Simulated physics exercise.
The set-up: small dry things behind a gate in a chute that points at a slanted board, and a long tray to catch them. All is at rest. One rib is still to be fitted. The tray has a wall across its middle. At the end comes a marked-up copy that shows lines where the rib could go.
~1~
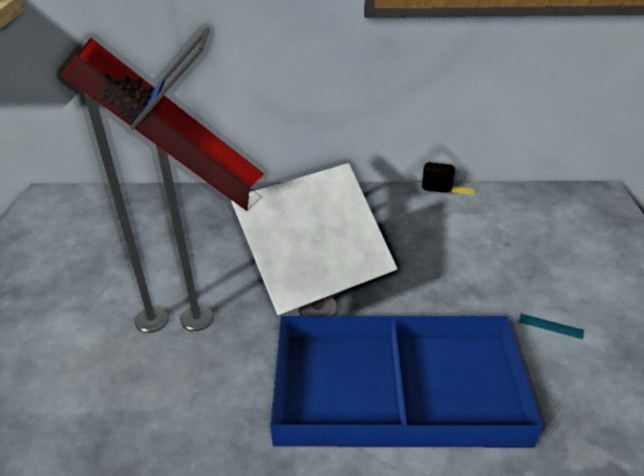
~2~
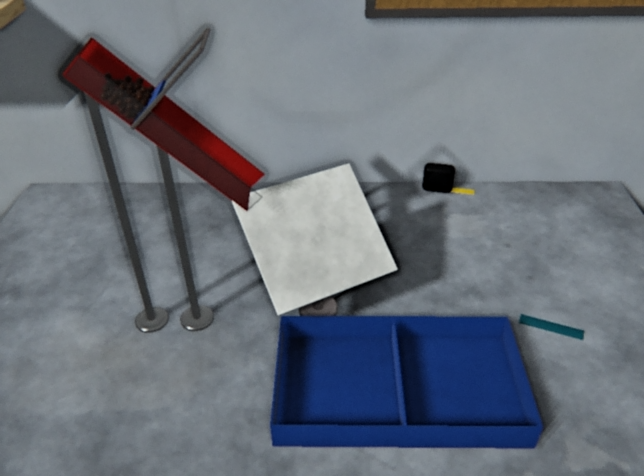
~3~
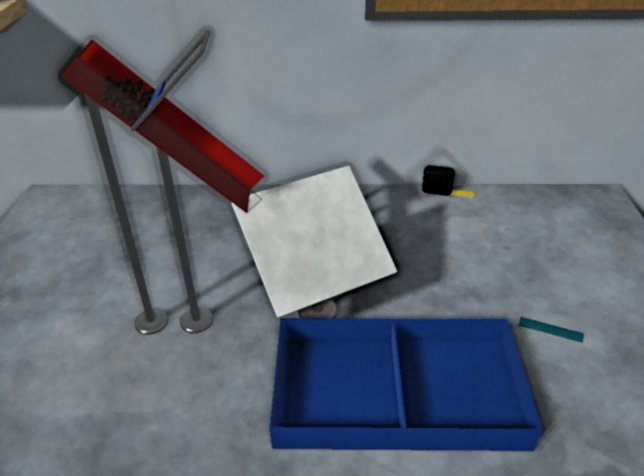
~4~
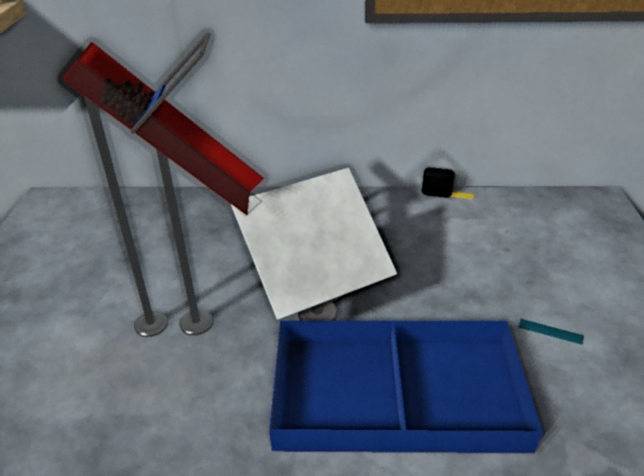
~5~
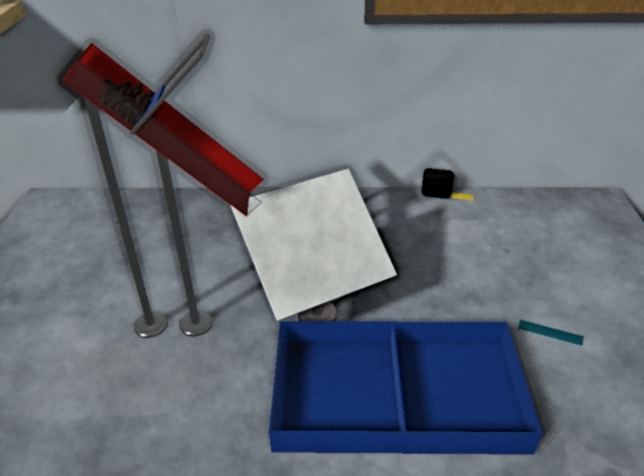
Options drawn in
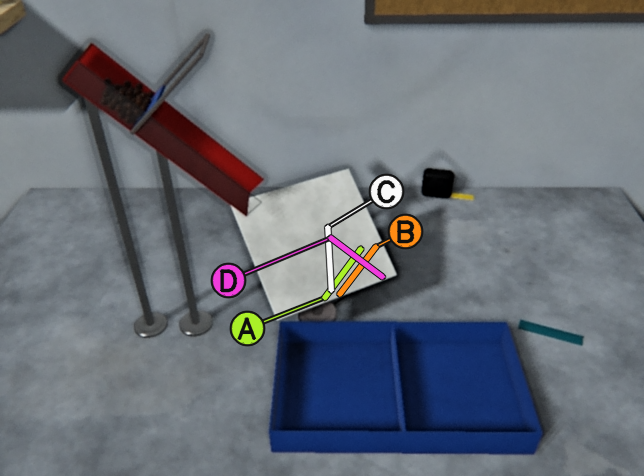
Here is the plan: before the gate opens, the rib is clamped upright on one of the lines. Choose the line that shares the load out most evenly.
It is D.
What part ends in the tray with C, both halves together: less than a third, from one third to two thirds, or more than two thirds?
More than two thirds.
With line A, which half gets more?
The left half.
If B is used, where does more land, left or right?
The left half.
On the marked copy, line A from (360, 249) to (324, 297); line B from (375, 246) to (339, 294); line C from (327, 227) to (331, 290); line D from (330, 237) to (382, 276).
Choosing A, of what is caught, the larger part in the left half, roughly a quarter in the right.
Choosing B, of what is caught, the larger part in the left half, about a tenth in the right.
Choosing C, of what is caught, almost all in the left half, about a tenth in the right.
Choosing D, of what is caught, roughly half in the left half, roughly half in the right.
